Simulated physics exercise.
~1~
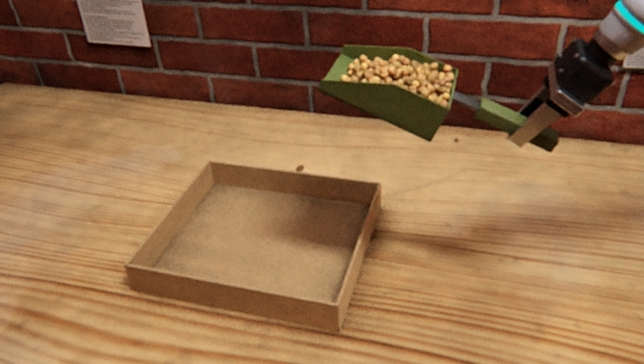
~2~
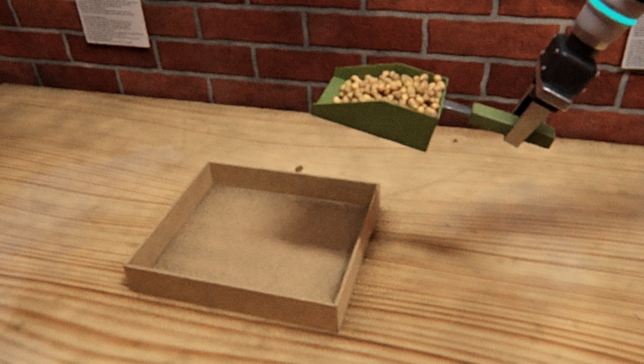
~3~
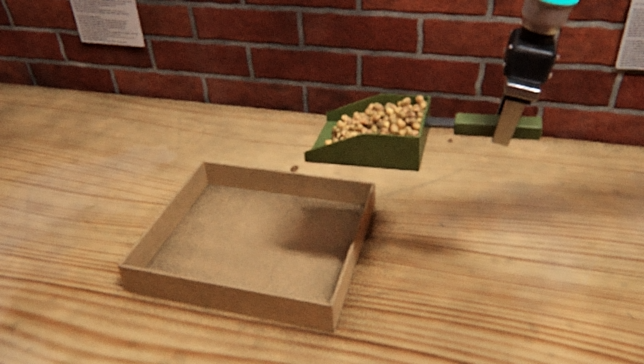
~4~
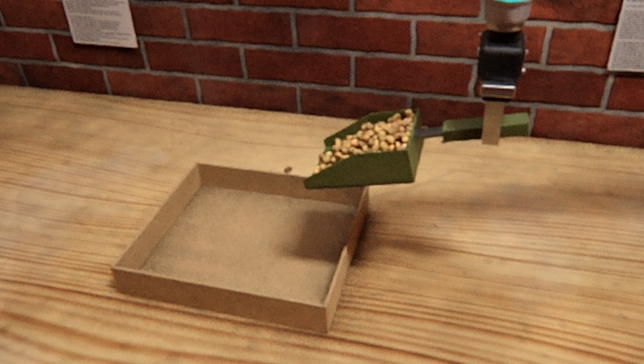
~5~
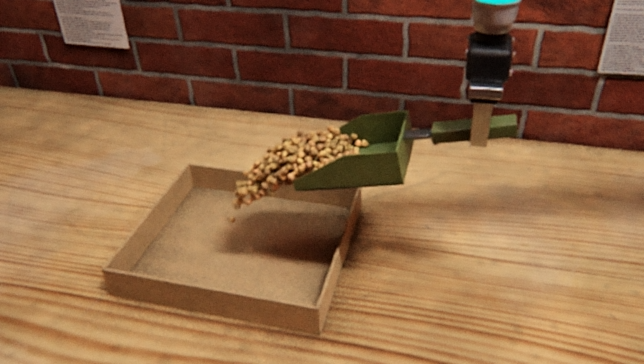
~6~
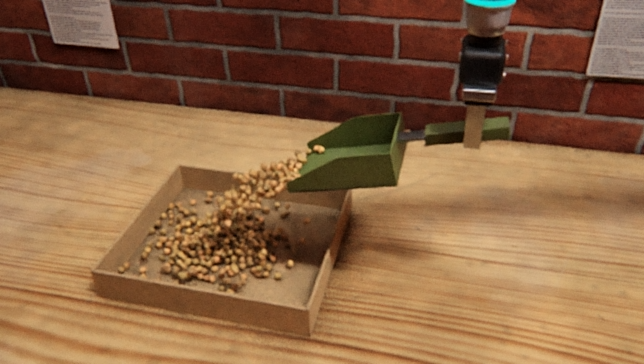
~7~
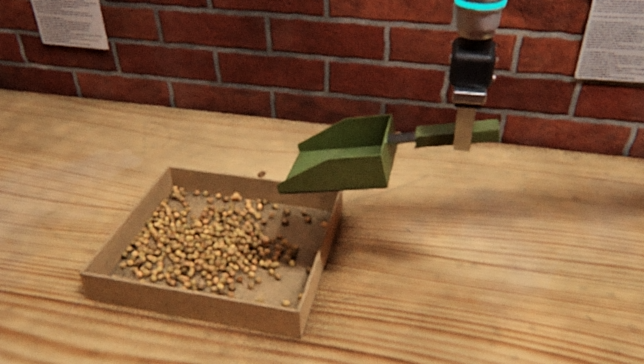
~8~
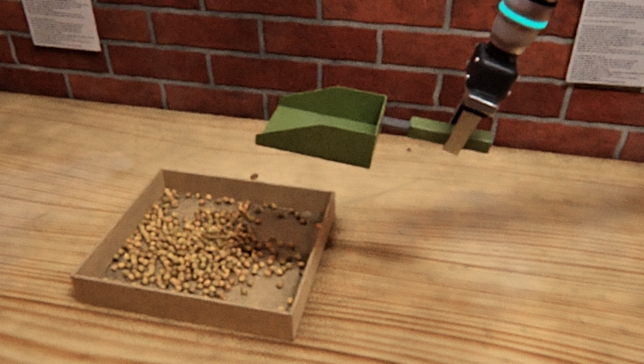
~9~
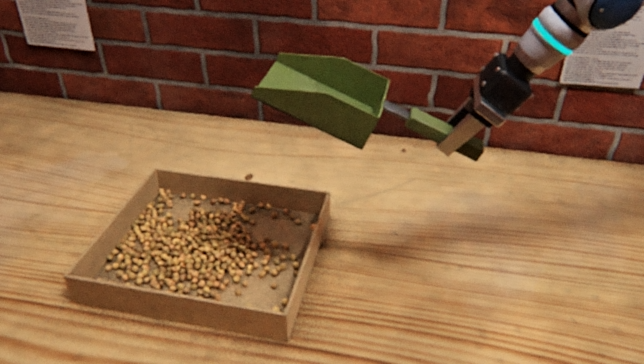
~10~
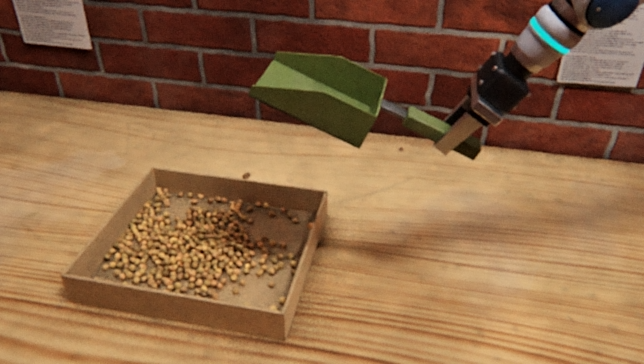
A robot arm lowers a green scoop full of dried chickpeas toward a shallow brown tray on a wooden table, tips it to pour them in, then raises the emptied scoop, tilts it back and holds it still, leaving the chickpeas spread across the tray.
